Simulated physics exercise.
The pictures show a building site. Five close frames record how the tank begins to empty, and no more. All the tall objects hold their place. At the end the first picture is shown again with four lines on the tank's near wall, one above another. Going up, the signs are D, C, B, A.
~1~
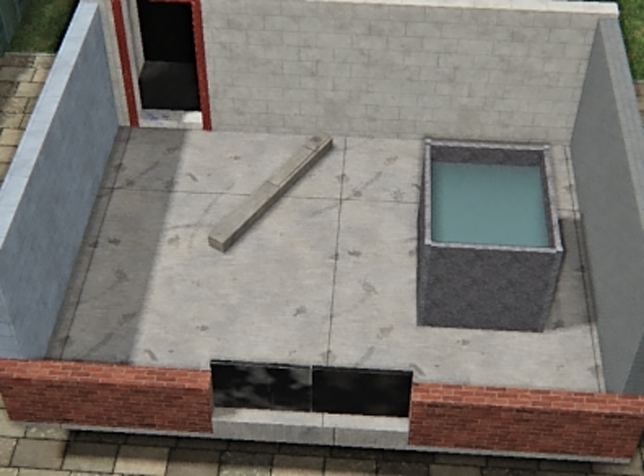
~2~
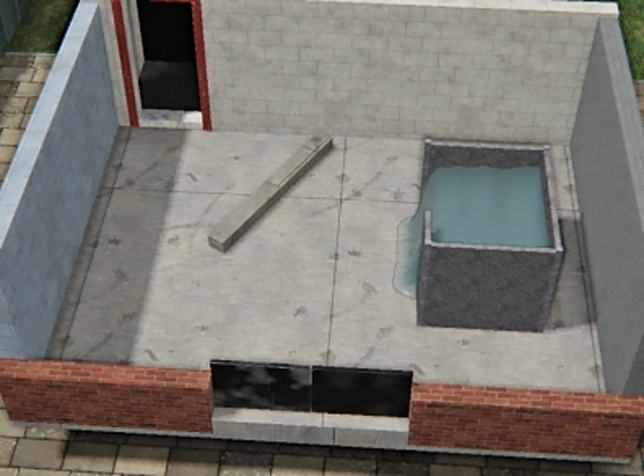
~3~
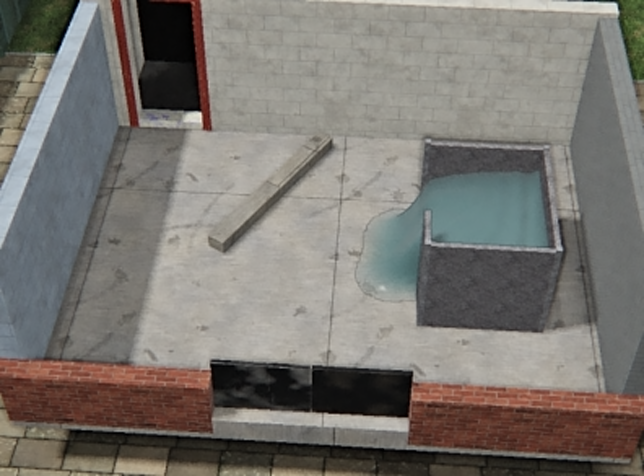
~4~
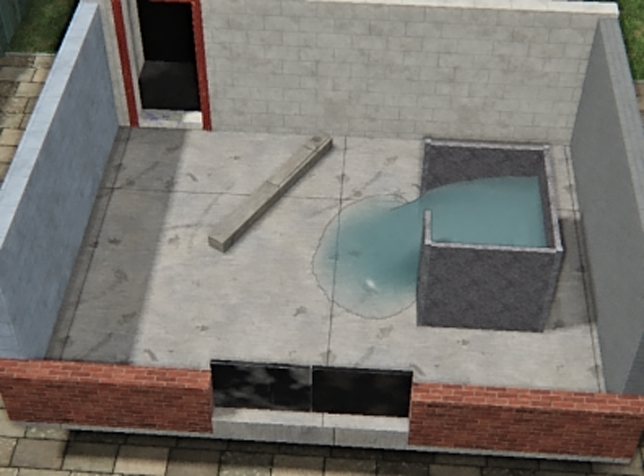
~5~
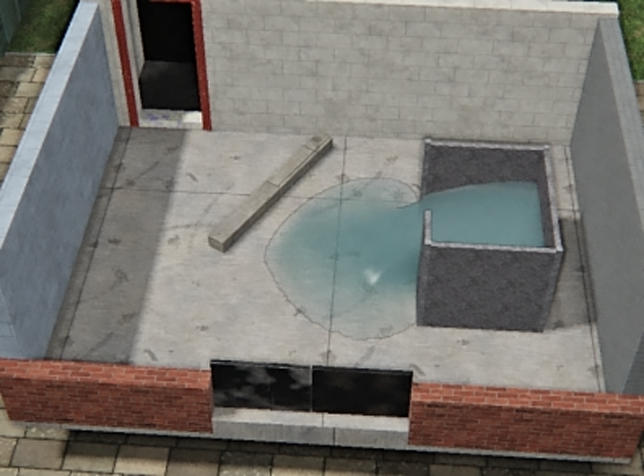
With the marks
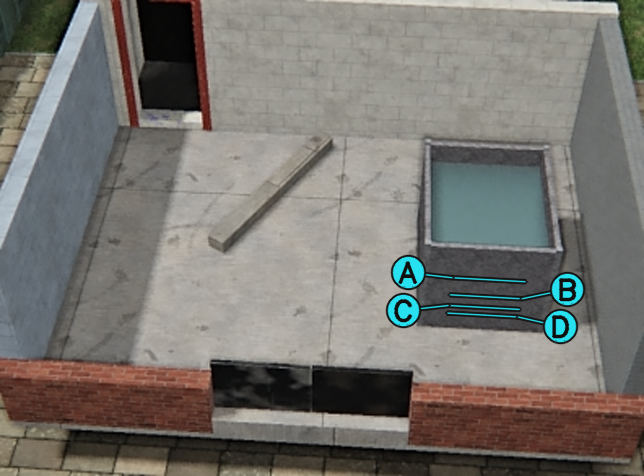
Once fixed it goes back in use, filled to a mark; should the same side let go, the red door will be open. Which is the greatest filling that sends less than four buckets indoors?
The limit is A.
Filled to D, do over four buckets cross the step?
No.
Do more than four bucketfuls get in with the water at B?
No, that is safe.
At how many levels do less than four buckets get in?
All of the four.
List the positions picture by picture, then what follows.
In the first picture, water in the tank at rest, its middle at (487, 210); foot of the red doorway at (171, 128); shut gate at (311, 373).
In the second picture, front seen at (411, 220), 1 % of the ground wet.
In the third picture, front seen at (370, 289), 4 % of the ground wet.
In the fourth picture, front seen at (321, 272), 8 % of the ground wet.
In the fifth picture, front seen at (273, 262), 14 % of the ground wet.
On the marked copy, A at (488, 279); B at (485, 296); C at (483, 307); D at (482, 315); from the bottom up D, C, B, A.
For level A, a bucket or two gets in.
For level B, nothing gets over.
For level C, nothing gets over.
For level D, nothing gets over.
